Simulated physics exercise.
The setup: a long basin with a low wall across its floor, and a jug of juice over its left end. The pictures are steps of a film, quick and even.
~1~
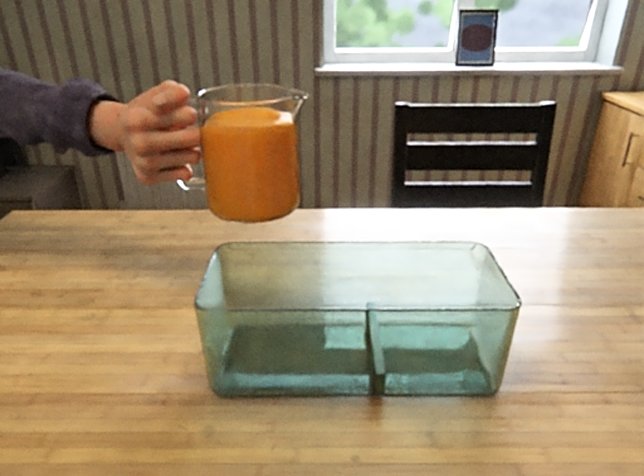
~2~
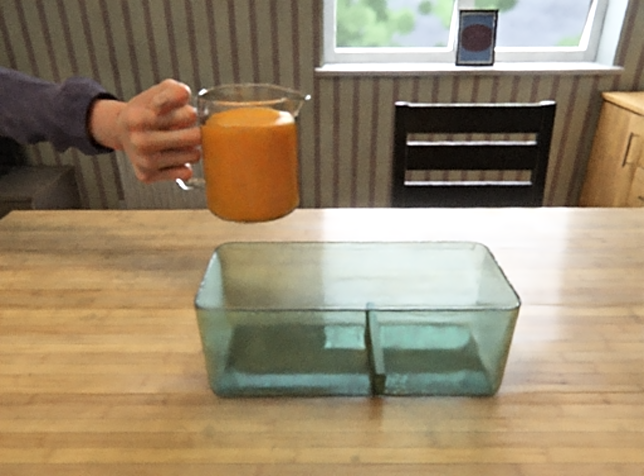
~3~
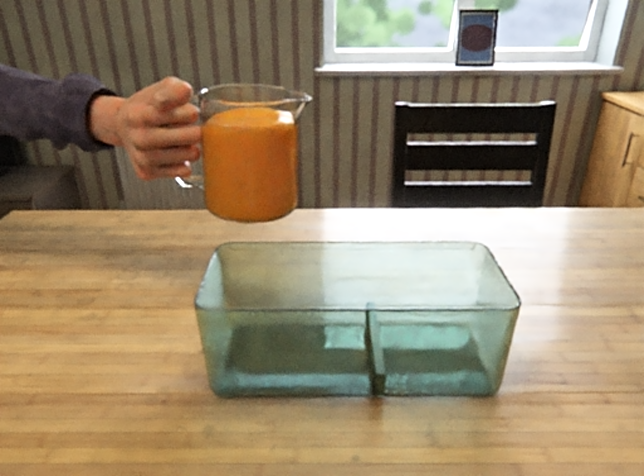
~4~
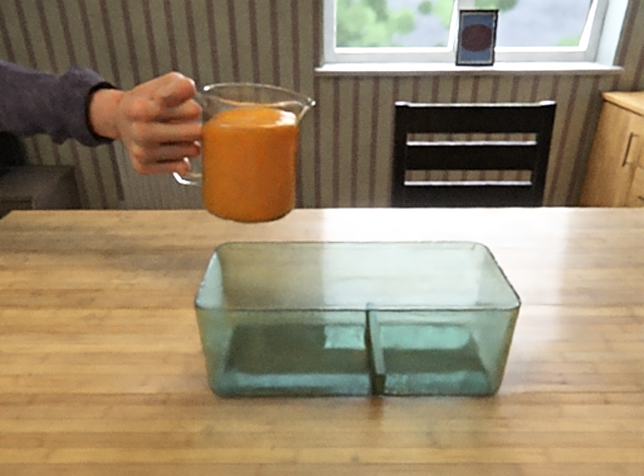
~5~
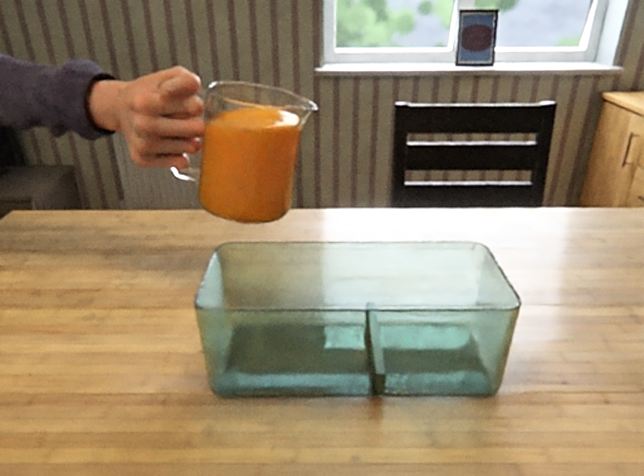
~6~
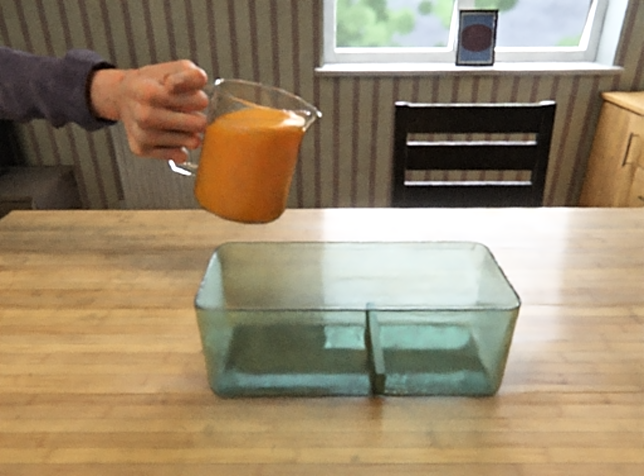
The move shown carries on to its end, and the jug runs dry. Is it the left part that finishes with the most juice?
No - it is the right part.
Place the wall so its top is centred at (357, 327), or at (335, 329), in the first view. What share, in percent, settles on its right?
About 85 and 95 per cent.
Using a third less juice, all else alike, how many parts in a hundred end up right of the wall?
About 35 in a hundred.
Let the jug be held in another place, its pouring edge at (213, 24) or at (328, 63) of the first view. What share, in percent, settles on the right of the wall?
Roughly 10 percent on the first try and 85 percent on the second.
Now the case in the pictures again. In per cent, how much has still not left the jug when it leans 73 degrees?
Still holding around 85 %, give or take.
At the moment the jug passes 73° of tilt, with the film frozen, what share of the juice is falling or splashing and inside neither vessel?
Estimate: 15 per cent, roughly.
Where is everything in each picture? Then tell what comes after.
In the first picture, it leans 0°; its right rim is at (308, 95); the juice meets the walls at (204, 118) and (294, 117); the long basin's rim runs from (207, 274) to (503, 273); the wall's top is at (375, 335).
In the second picture, it leans 1°; its right rim is at (309, 96); the juice meets the walls at (205, 118) and (294, 118).
In the third picture, it leans 3°; its right rim is at (310, 98); the juice meets the walls at (206, 117) and (295, 118).
In the fourth picture, it leans 6°; its right rim is at (314, 102); the juice meets the walls at (209, 118) and (297, 118).
In the fifth picture, it leans 10°; its right rim is at (317, 107); the juice meets the walls at (210, 119) and (301, 119).
In the sixth picture, it leans 16°; its right rim is at (321, 114); the juice meets the walls at (211, 121) and (305, 120).
A moment on, the tilt is 73° and 83 per cent is still to pour, 1 is left of the wall and 2 right of it.
Next, the tilt is 104° and 28 per cent is still to pour, 9 is left of the wall and 41 right of it.
Then the tilt is 108° and 3 per cent is still to pour, 31 is left of the wall and 62 right of it.
Later the tilt is 108° and 0 per cent is still to pour, 38 is left of the wall and 62 right of it.
At rest 37 per cent lies left of the wall, 62 right of it and 1 outside.
